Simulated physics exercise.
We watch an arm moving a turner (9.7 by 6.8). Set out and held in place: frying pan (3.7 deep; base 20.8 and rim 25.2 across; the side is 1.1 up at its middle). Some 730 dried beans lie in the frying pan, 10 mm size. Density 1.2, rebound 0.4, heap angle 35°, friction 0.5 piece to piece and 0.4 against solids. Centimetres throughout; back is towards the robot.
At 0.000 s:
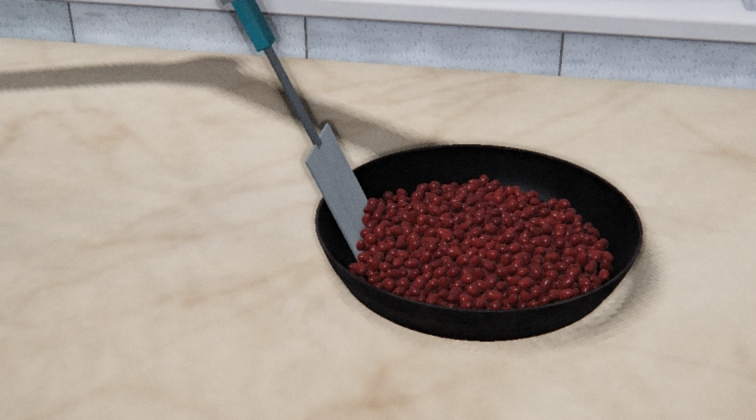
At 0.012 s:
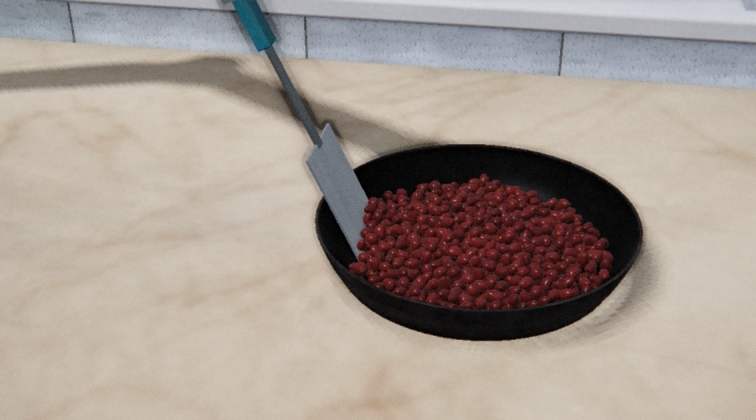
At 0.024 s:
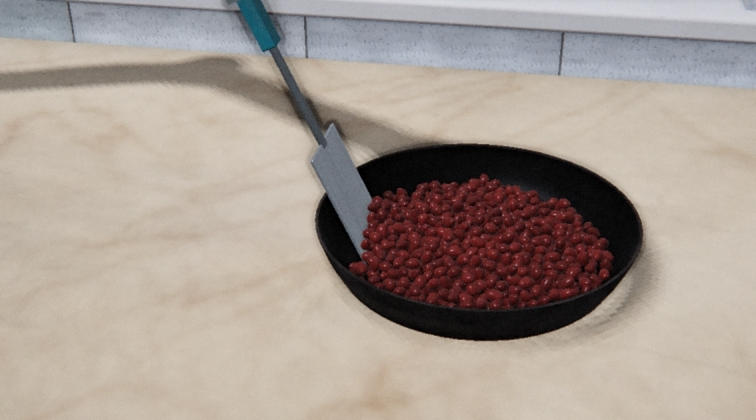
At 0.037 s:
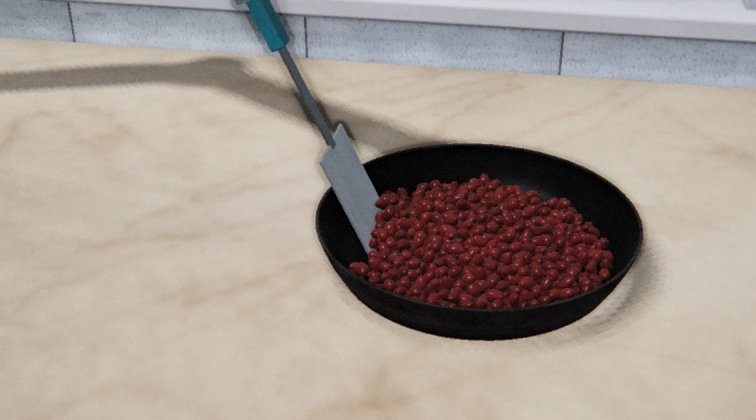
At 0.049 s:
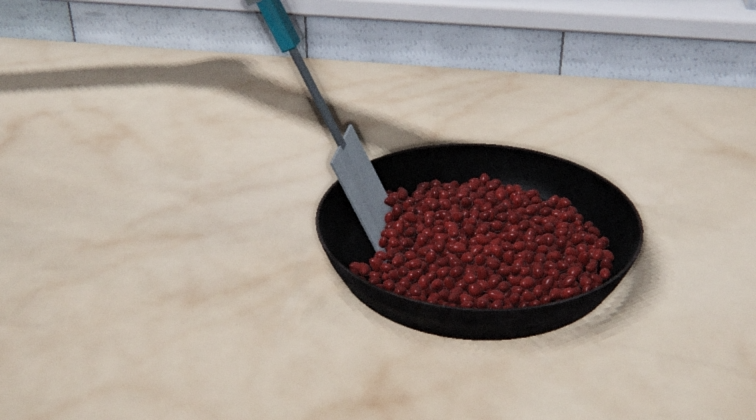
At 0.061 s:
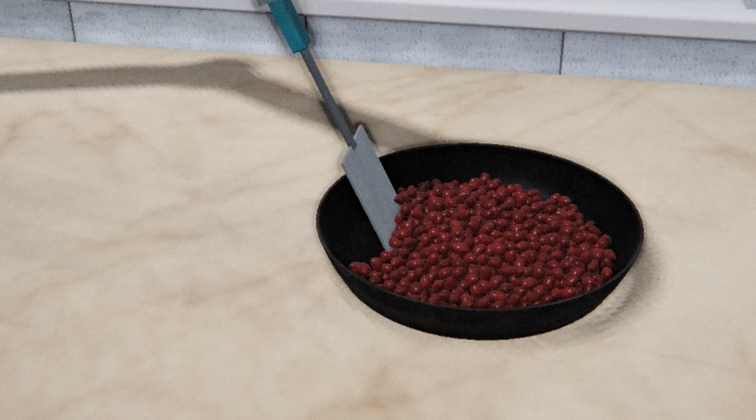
The footage shows a turner with a teal handle resting its blade inside a black frying pan of dark red beans on a pale countertop. The turner barely moves at first, then slides slowly right, nudging the beans beside it.
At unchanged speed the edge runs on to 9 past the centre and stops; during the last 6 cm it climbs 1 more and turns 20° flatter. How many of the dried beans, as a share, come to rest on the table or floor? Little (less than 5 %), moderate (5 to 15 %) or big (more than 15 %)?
Answer: Moderate; 5 to 15 % of the dried beans finish on the table or floor.
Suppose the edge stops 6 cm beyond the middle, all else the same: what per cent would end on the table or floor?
Then about 0 per cent.
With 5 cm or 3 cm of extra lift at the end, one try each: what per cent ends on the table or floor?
About 10 and 10 per cent.
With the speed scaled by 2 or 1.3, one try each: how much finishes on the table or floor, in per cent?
About 20 and 15 per cent.
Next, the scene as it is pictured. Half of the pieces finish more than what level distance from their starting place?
About 4 cm.
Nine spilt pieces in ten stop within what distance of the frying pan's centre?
Some 20 cm.
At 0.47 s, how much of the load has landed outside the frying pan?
Some 8 per cent.
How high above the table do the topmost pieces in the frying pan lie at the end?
Roughly 5.5 cm.
After 0.14 s, sloping 65°, highest piece 4 above the table; 729 in the frying pan.
After 0.22 s, sloping 59°, highest piece 5 above the table; 729 in the frying pan.
After 0.47 s, sloping 45°, highest piece 5 above the table; 673 in the frying pan, 55 on the table or floor, 1 on the blade or in flight.
After 1.52 s, sloping 45°, highest piece 5 above the table; 672 in the frying pan, 57 on the table or floor.
In the end, 672 in the frying pan, 57 on the table or floor. That is 8 % on the table or floor.
